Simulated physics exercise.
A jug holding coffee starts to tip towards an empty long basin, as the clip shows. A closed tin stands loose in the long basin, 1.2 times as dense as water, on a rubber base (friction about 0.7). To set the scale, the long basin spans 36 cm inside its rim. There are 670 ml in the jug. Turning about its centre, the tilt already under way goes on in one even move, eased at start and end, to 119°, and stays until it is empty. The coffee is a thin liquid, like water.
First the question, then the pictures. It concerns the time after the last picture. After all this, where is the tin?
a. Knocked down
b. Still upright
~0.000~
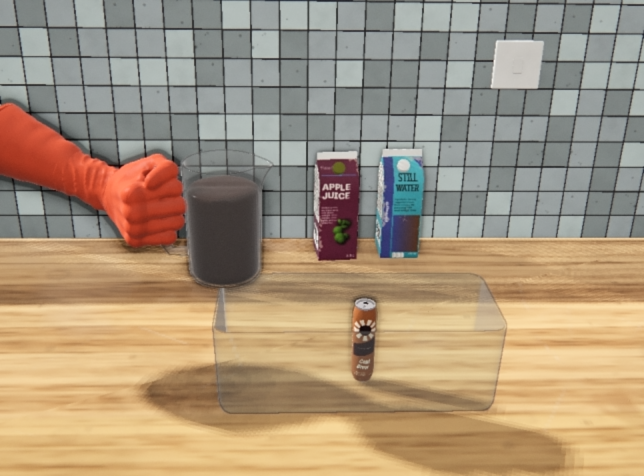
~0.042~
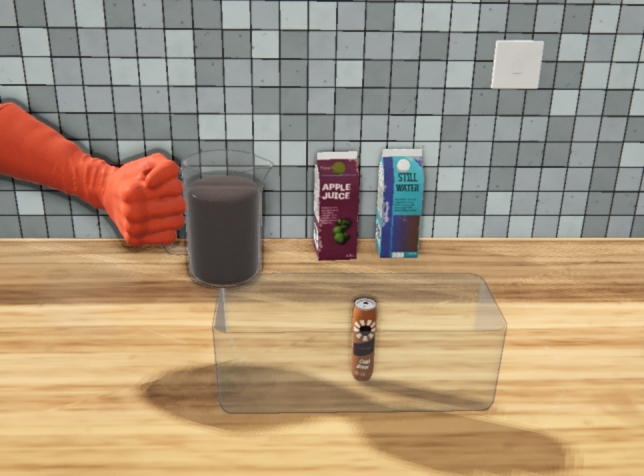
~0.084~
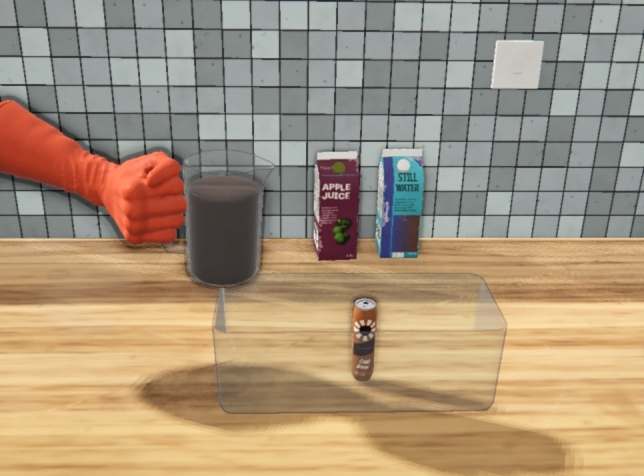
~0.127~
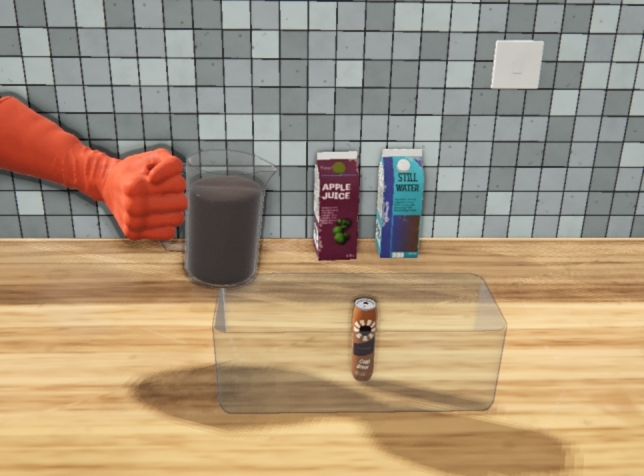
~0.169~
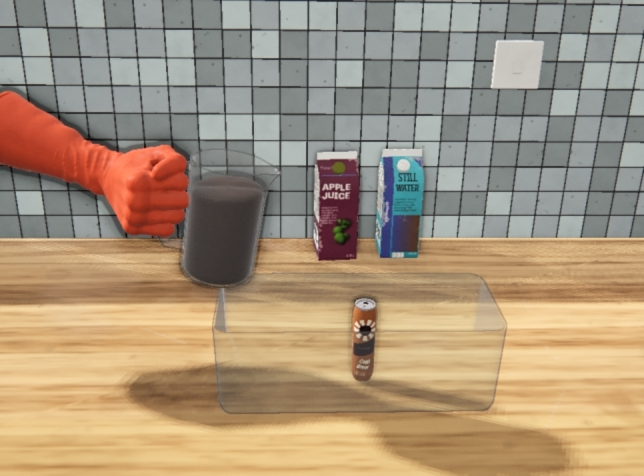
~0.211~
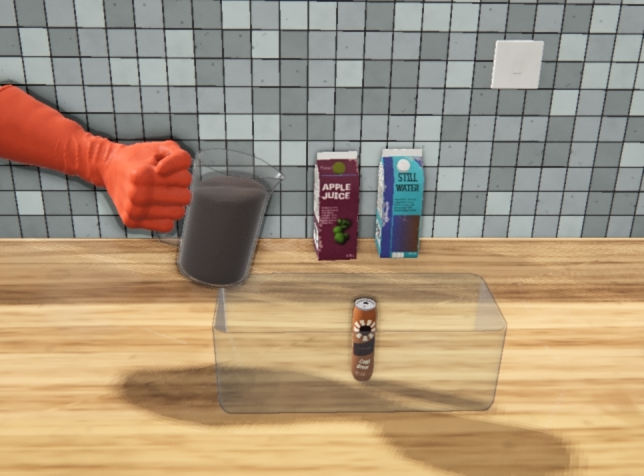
Option b: Still upright.
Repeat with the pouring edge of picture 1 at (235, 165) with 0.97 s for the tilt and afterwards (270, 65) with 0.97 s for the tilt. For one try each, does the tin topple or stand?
In the first try it remains standing; in the second it comes down.
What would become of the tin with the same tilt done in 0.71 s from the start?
The tin stays on its base.
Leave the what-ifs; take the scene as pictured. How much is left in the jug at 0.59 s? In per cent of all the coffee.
I'd put it near 86 percent.
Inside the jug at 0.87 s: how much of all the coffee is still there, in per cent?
Near 26 in a hundred.
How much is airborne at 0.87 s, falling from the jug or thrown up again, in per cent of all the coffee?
Around 16 percent of the liquid.
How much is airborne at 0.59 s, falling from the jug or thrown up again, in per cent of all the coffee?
I'd say close to 12 per cent.
After 0.59 s the tilt is 79° and 86 per cent is still to pour; the tin stands where it began.
After 0.87 s the tilt is 116° and 25 per cent is still to pour; the tin stands where it began.
After 1.15 s the tilt is 119° and 0 per cent is still to pour; the tin stands where it began.
After 1.47 s the tilt is 119° and 0 per cent is still to pour; the tin stands where it began.
In the end the tin stands where it began.
